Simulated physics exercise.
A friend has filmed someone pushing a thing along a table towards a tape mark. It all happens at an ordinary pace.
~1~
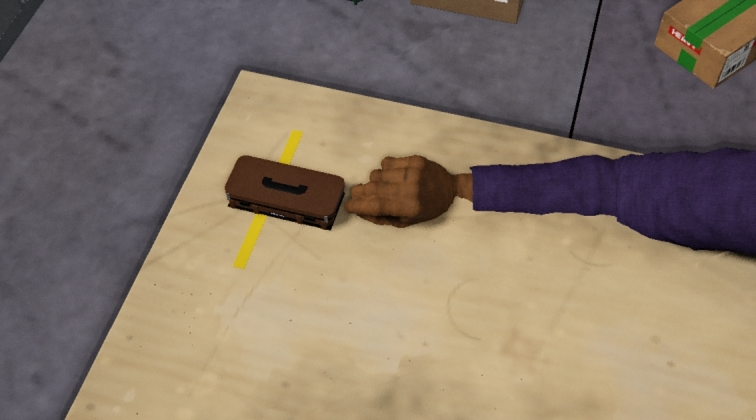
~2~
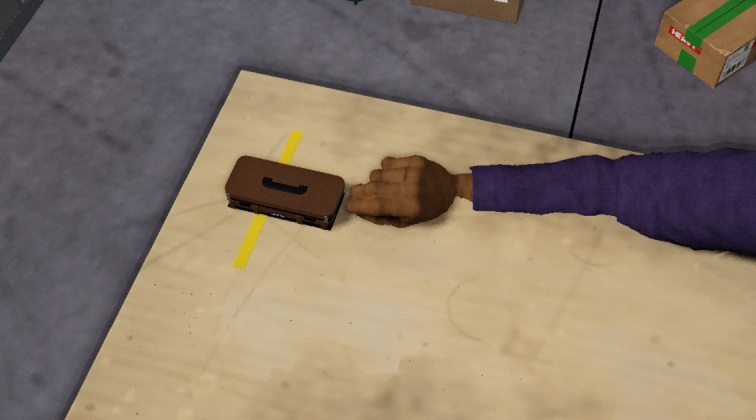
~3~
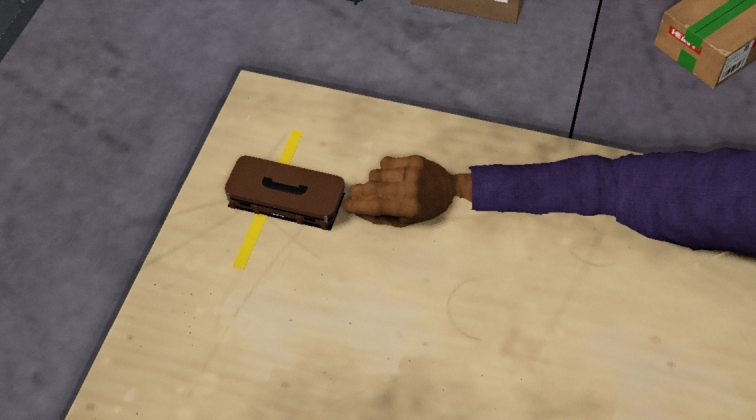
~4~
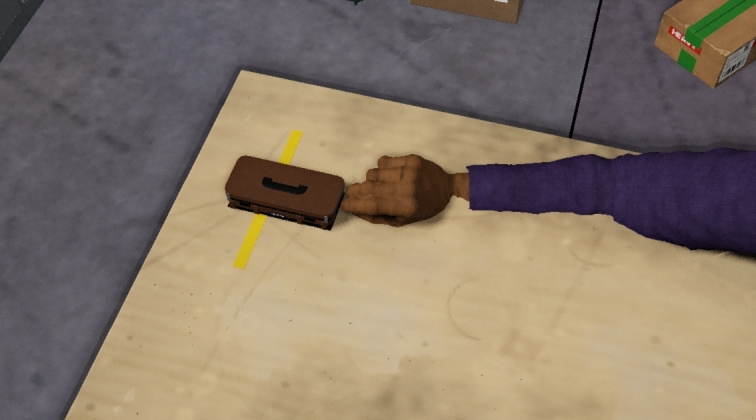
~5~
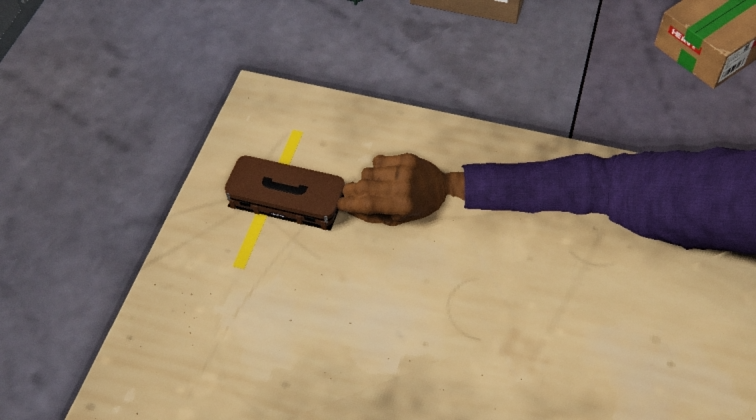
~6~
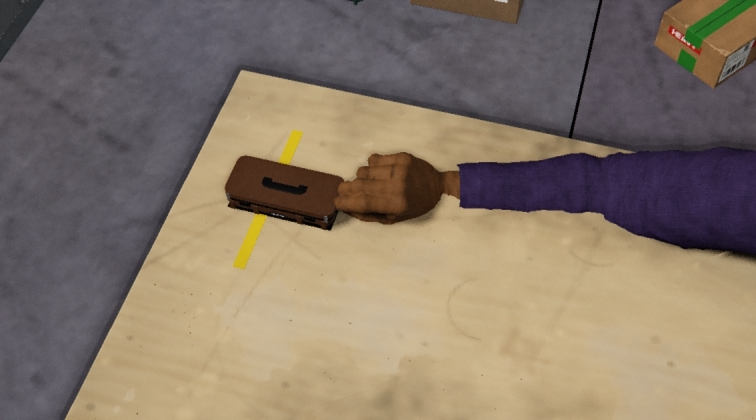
A hand in a purple sleeve starts at the right end of a brown case that sits across a yellow tape mark on a pale table. The hand and arm then shift very slightly left, fingers edging against the case's end, while the case itself shows no visible movement.
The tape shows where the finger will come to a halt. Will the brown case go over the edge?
In the end the brown case stays on the table.
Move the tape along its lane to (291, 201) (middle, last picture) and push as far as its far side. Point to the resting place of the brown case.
About (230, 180).
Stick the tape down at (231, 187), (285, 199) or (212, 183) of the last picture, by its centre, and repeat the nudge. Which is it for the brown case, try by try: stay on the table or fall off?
Try by try, it drops off; remains on top; falls off the table.
Then, 0.64 s after the last picture, brown case moved a little near (252, 185).
At rest, the brown case remains on top, near (211, 175).
